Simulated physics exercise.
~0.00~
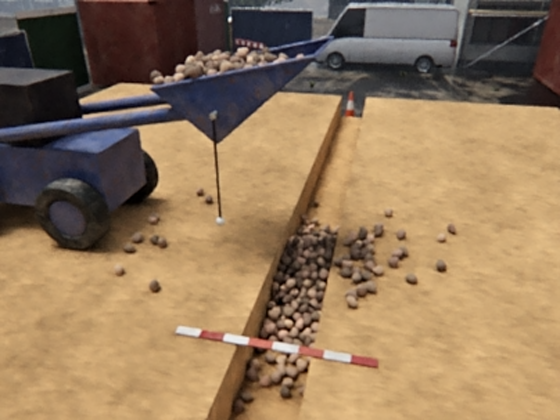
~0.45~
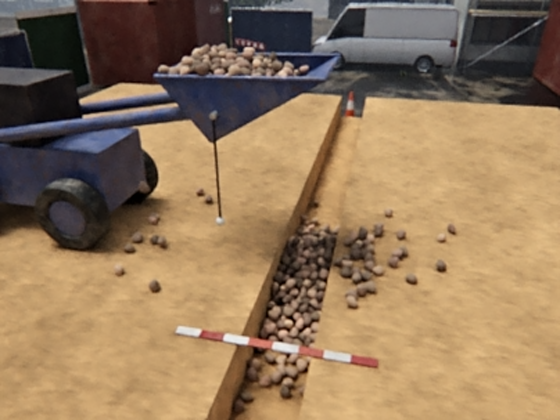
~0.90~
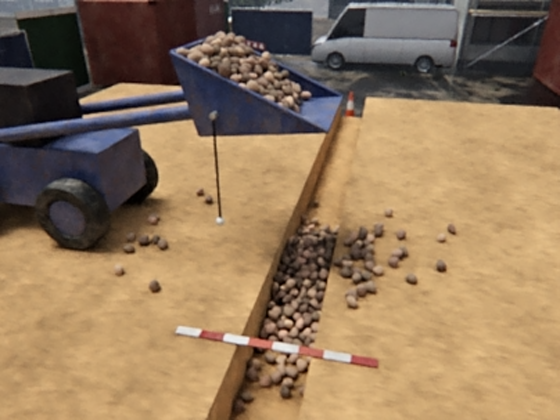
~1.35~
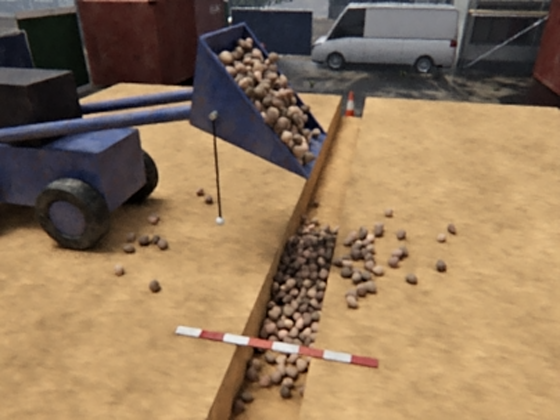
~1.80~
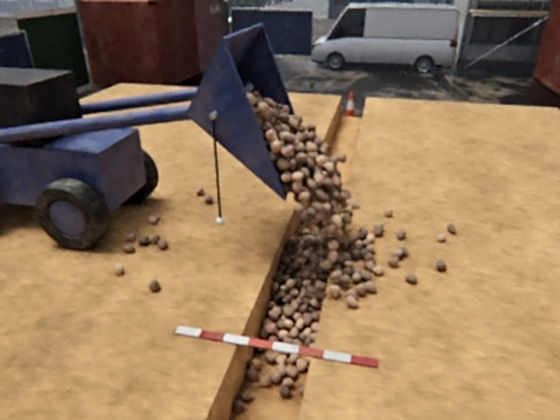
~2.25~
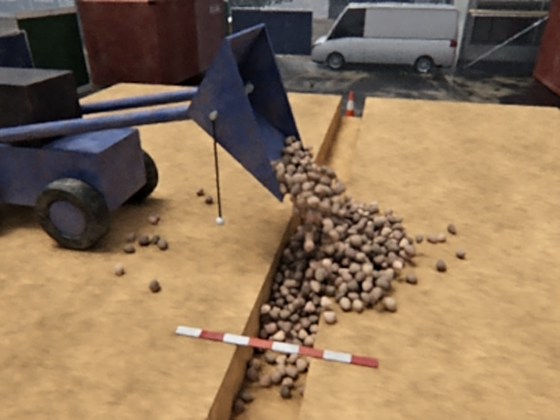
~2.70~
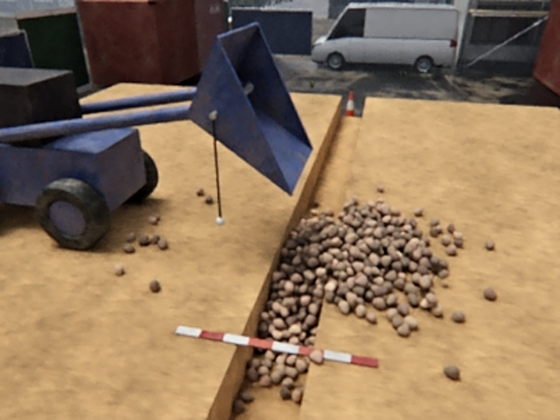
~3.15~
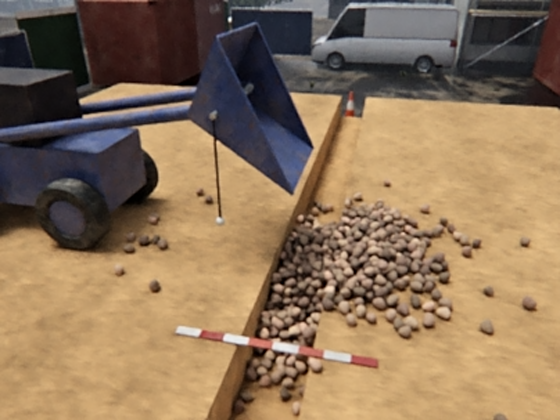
On a sandy building site, a blue loader tipped its bucket of rounded stones forward over a partly filled trench, and they poured out until the bucket was empty, heaping over the trench and spreading across the ground to the right.
